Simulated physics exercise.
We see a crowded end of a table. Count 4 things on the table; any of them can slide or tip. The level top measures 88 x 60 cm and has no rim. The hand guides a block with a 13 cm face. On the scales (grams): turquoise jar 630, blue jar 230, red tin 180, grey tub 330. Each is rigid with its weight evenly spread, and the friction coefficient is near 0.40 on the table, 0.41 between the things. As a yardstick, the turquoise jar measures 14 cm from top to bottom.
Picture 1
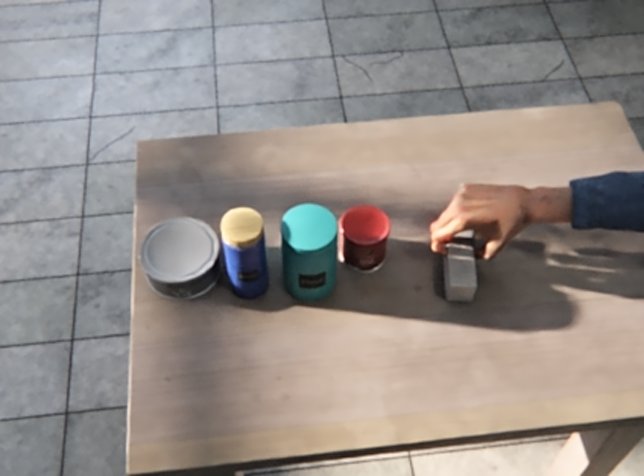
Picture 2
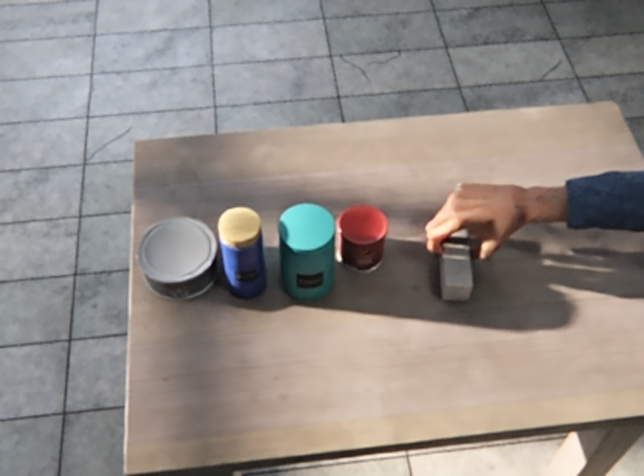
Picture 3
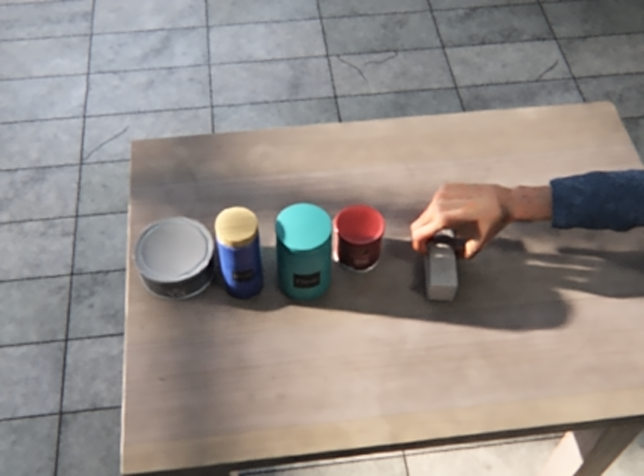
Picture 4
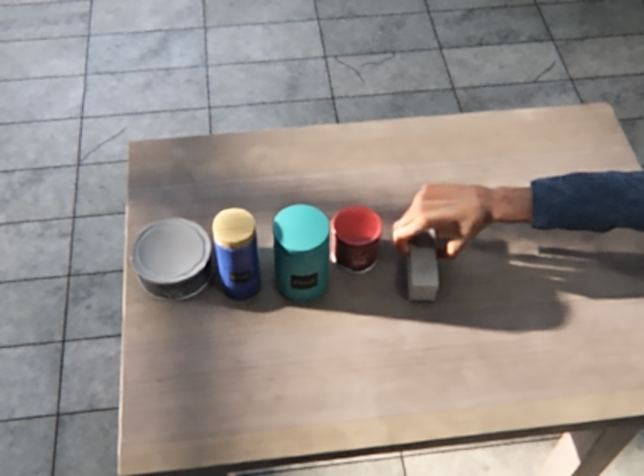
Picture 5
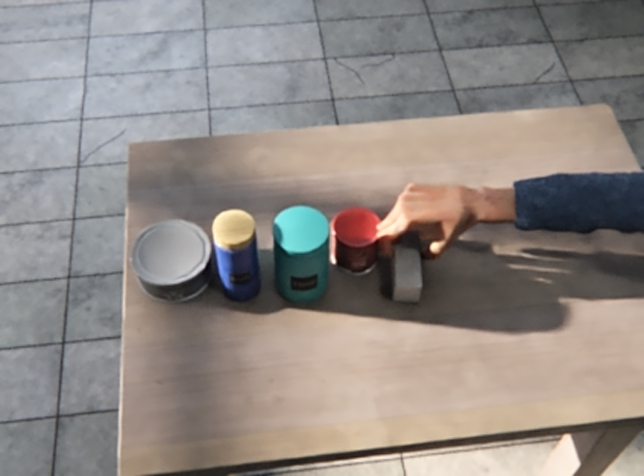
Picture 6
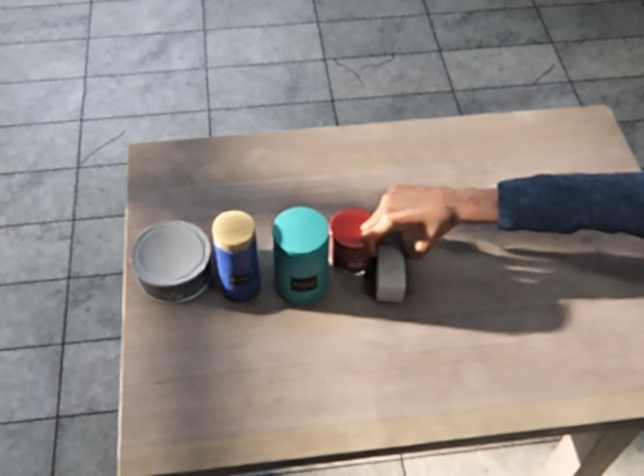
A hand slides a small grey block left across a table to a red tin.
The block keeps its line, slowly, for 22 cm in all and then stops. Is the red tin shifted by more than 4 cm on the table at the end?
The red tin gets shifted.
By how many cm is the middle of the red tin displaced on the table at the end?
Some 13 cm.
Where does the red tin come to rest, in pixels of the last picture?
Around (271, 229).
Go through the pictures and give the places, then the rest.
The first frame shows pusher on by 0 cm; red tin (364, 239); turquoise jar (310, 254).
The second frame shows pusher on by 0 cm; grey tub (179, 258); turquoise jar (307, 254).
The third frame shows pusher on by 2 cm; blue jar (241, 255); grey tub (176, 258).
The fourth frame shows pusher on by 4 cm; turquoise jar (302, 255); blue jar (238, 256).
The fifth frame shows pusher on by 7 cm; grey tub (173, 261); turquoise jar (301, 256).
The sixth frame shows pusher on by 9 cm; red tin (353, 242); blue jar (238, 259).
Then, 0.20 s past the last view, pusher on by 14 cm; red tin shifted 5 cm near (322, 238); turquoise jar shifted 2 cm.
Then, 0.40 s past the last view, pusher on by 19 cm; red tin shifted 10 cm near (291, 230); turquoise jar shifted 2 cm.
Then, 0.50 s past the last view, pusher on by 21 cm; red tin shifted 12 cm near (276, 229); turquoise jar shifted 5 cm; blue jar shifted 2 cm.
Finally, not toppled but over 4 cm from the start, turquoise jar and red tin; the other 2 still in place (within 4 cm). Final places as that camera would see them, red tin near (271, 229).
